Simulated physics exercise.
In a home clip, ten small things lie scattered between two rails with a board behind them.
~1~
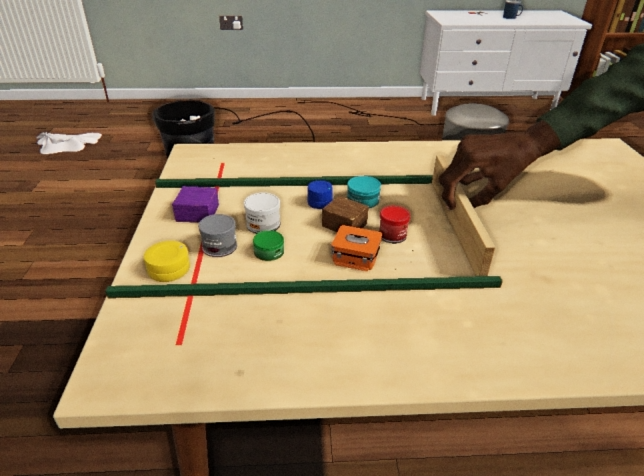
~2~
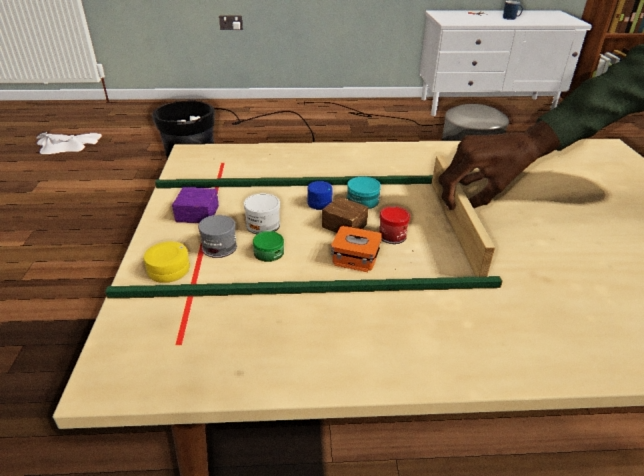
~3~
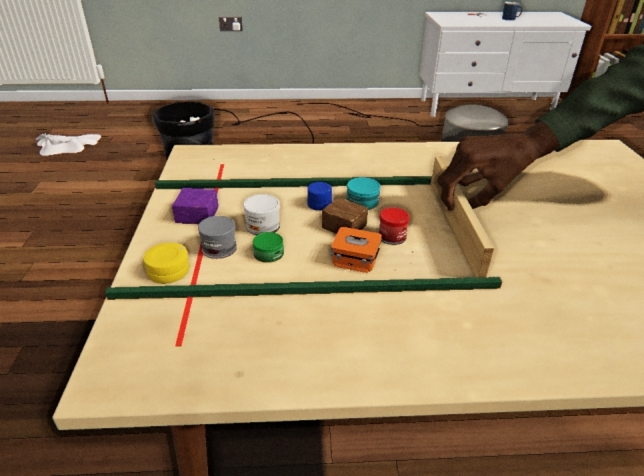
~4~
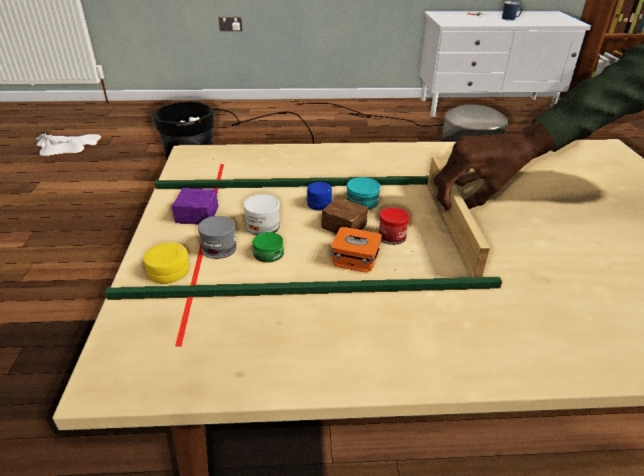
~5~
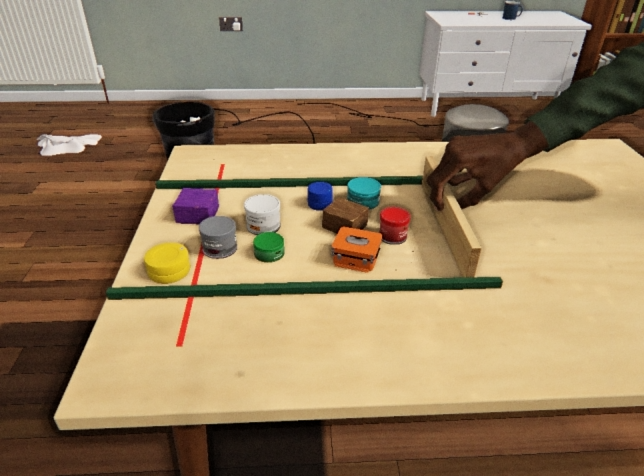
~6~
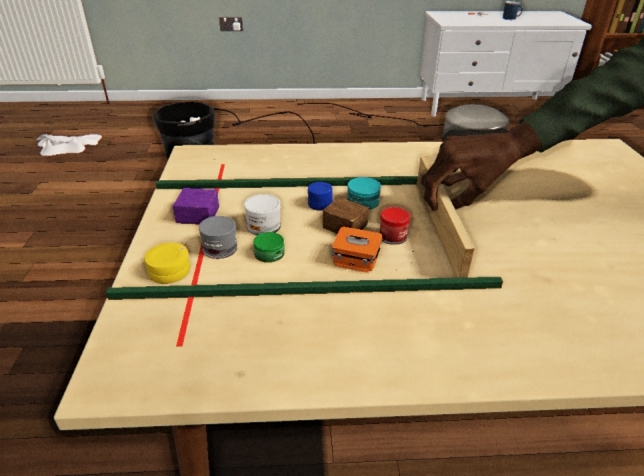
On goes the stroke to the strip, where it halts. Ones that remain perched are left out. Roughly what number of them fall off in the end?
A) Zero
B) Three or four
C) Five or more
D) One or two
One or two (D).
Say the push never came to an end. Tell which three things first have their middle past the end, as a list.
Order, earliest first: Purple block, grey tin, yellow lid.
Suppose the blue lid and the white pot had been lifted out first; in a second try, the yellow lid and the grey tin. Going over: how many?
You'd see 0 fallen, and 1 in the other try.
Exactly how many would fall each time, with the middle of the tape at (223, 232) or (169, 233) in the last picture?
0, then 6.
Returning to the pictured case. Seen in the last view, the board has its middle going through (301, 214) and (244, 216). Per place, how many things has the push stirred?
Note: First position 8; second position 9.
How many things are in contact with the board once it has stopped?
4 in contact.
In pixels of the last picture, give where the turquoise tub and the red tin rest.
Result: One about (197, 193), other about (187, 235).
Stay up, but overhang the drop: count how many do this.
You'd get 2.
Soon after, none off yet; yellow lid at rest near (168, 263); purple block at rest near (197, 206); grey tin at rest near (219, 237).
Then, none off yet; yellow lid at rest near (167, 263); purple block moved about its own width near (172, 205); grey tin moved well along near (164, 230).
By the end, the number that fall off is one or two; fallen, purple block.
